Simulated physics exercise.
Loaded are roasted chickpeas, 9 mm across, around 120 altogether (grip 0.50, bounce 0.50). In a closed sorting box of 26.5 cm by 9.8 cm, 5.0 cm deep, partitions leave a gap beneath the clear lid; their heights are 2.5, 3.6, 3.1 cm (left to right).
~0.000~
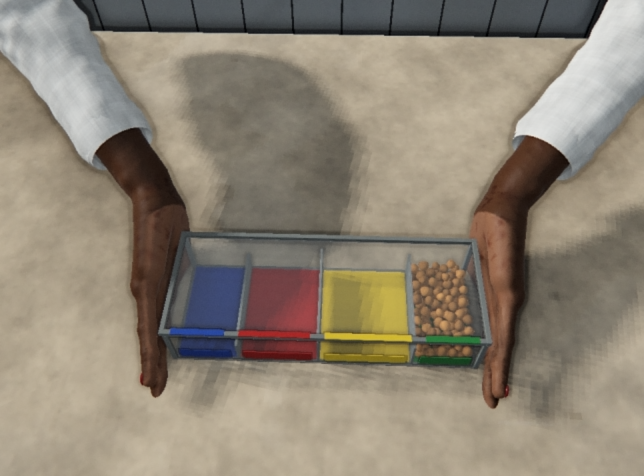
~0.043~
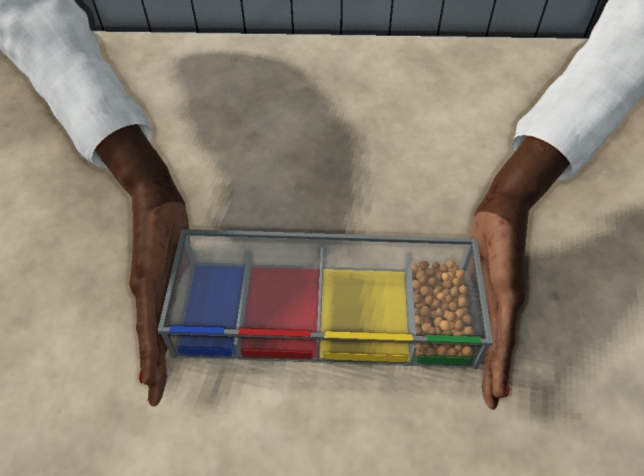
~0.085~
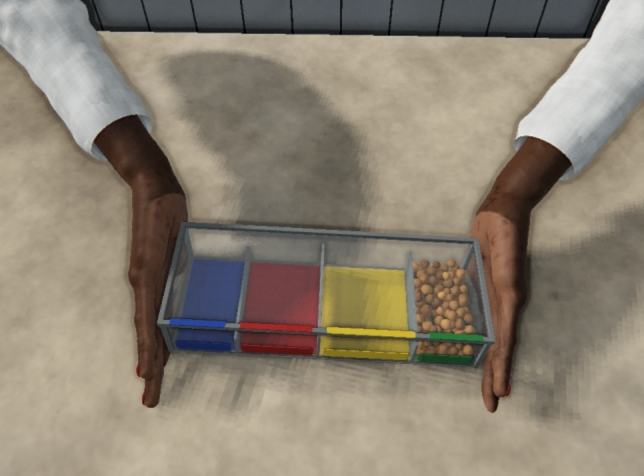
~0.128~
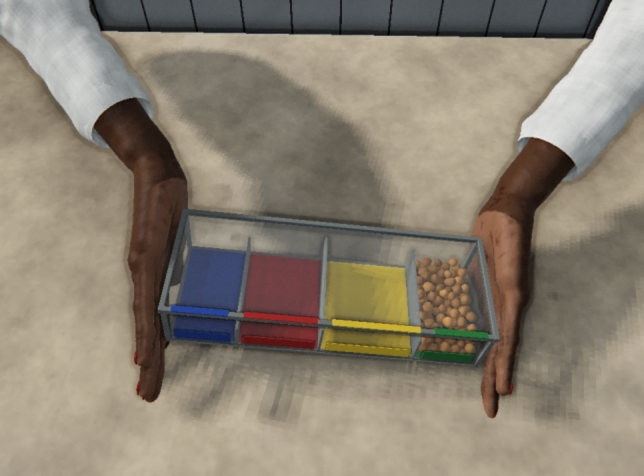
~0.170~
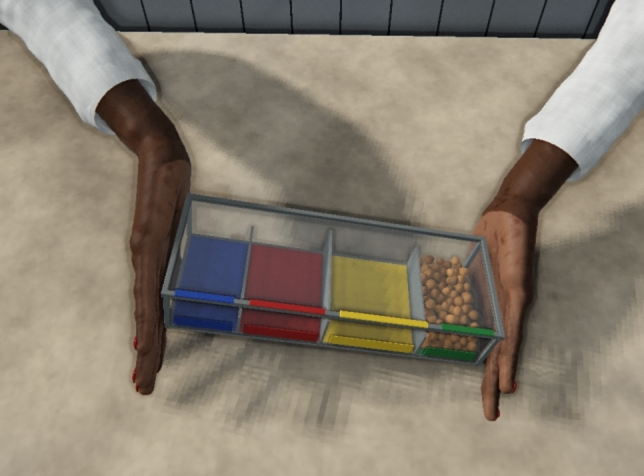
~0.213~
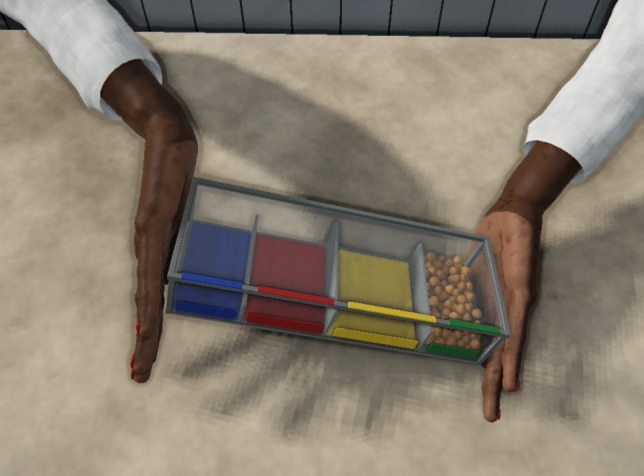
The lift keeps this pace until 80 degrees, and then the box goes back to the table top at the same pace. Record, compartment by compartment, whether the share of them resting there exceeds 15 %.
Red: Does not exceed; blue: Does not exceed; green: Exceeds; yellow: Does not exceed.
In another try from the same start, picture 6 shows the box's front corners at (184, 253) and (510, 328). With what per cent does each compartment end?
Per cent at the end: Red 0; blue 0; green 100; yellow 0.
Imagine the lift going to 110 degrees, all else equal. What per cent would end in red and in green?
Then the red compartment would keep 0 per cent and the green one 100 per cent.
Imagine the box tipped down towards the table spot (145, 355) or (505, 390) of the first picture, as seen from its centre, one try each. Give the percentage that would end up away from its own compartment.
The share comes to about 30 in a hundred, then about 0 in a hundred.
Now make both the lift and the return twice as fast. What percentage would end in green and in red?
Green 100 %; red 0 %.
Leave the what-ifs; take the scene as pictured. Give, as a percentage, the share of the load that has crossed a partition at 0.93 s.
0 percent.
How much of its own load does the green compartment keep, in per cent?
Around 100 percent stays put.
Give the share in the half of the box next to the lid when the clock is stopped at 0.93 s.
Close to 20 in a hundred.
Then, at 0.93 s, tilt 80 degrees; green 100 %.
After 1.41 s, tilt 35 degrees; green 100 %.
After 1.96 s, tilt 0 degrees; green 100 %.
By 2.3 s all is still; red 0 %, blue 0 %, green 100 %, yellow 0 %.
